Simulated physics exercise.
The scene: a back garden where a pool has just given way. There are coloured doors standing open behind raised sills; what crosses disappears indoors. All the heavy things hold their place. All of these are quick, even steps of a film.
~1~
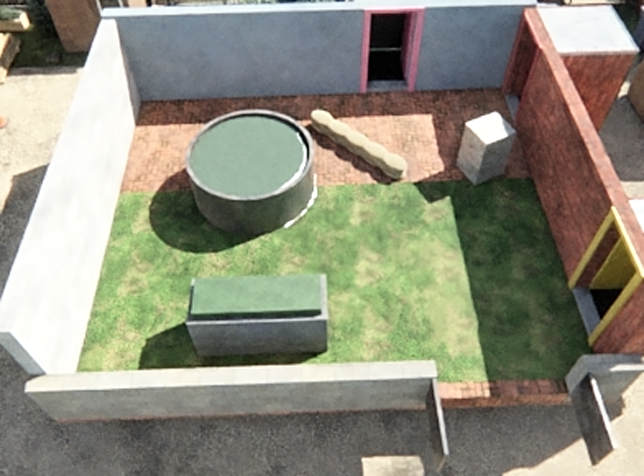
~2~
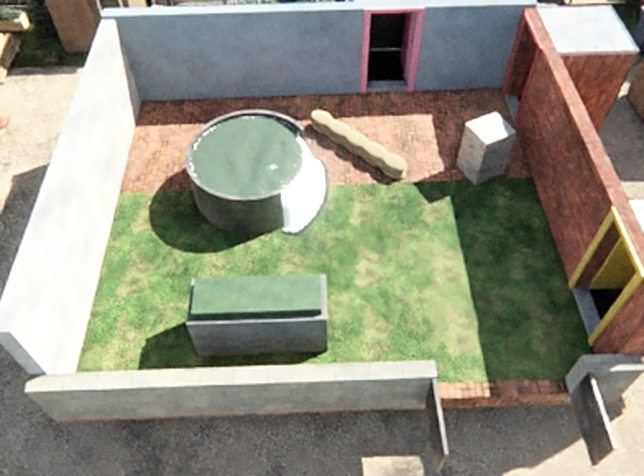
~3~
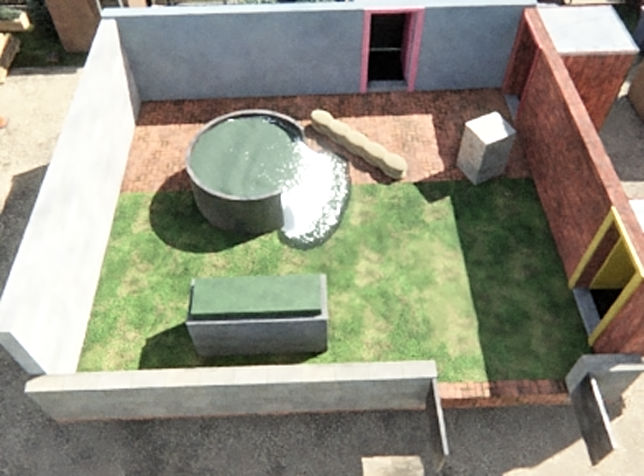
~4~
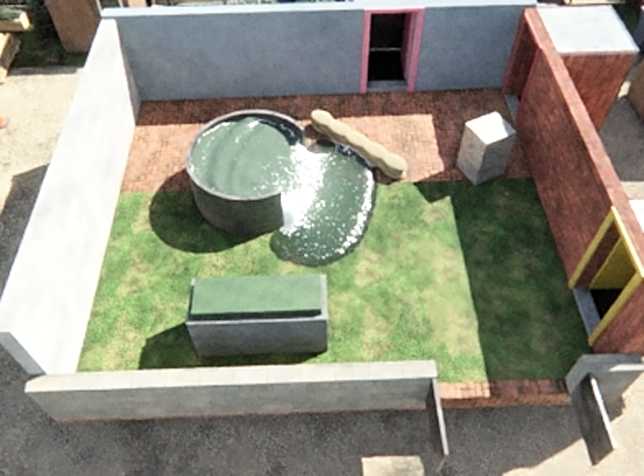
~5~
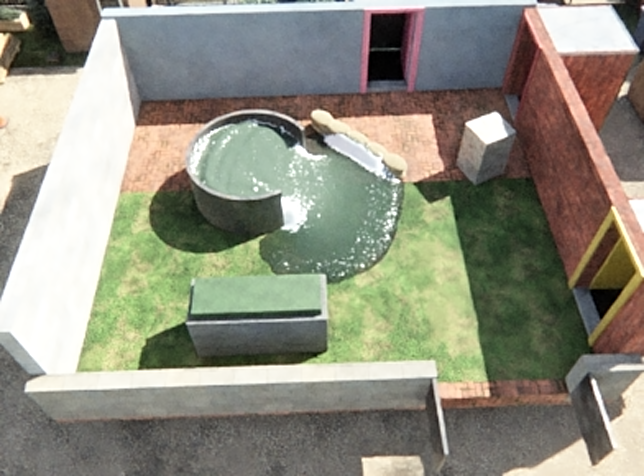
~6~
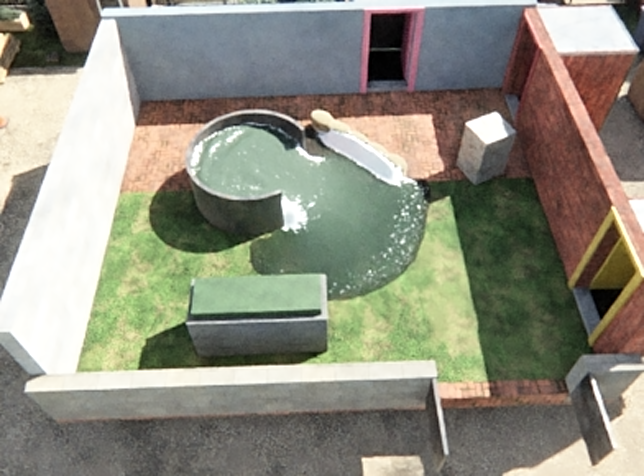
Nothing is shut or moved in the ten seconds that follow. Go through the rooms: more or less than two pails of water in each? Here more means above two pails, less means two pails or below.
Pink door: Less; yellow door: More; red door: Less.
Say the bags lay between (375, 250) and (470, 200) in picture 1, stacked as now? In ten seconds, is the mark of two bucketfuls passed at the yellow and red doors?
I'd say the yellow one falls short and the red one crosses the line.
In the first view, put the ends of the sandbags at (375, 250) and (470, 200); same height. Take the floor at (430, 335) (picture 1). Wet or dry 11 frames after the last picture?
At that place: Wet.
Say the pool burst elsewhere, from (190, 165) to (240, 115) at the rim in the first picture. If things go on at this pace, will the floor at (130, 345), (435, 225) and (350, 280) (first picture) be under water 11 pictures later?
Going through them, the first would be still bare, the next still bare and the last still bare.
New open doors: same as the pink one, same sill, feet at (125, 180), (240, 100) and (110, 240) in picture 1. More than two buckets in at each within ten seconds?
Taken in sequence, they go: Not exceeded, not exceeded, not exceeded.
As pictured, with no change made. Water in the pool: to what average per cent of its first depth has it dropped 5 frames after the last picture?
Roughly 50 %.
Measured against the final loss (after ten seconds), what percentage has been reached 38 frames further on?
My guess would be around 65 percent.
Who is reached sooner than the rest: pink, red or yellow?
Answer: The yellow door.
A moment on, water covers 30 % of the floor; the pink door not reached, the yellow door not reached, the red door not reached.
Next, water covers 45 % of the floor; the pink door not reached, the yellow door not reached, the red door not reached.
Then, water covers 60 % of the floor; the pink door not reached, the yellow door over two buckets in, the red door wet at the sill, nothing in.
Later, water covers 75 % of the floor; the pink door wet at the sill, nothing in, the yellow door over two buckets in, the red door wet at the sill, nothing in.
In the end, water covers 95 % of the floor; the pink door wet at the sill, nothing in, the yellow door over two buckets in, the red door wet at the sill, nothing in.
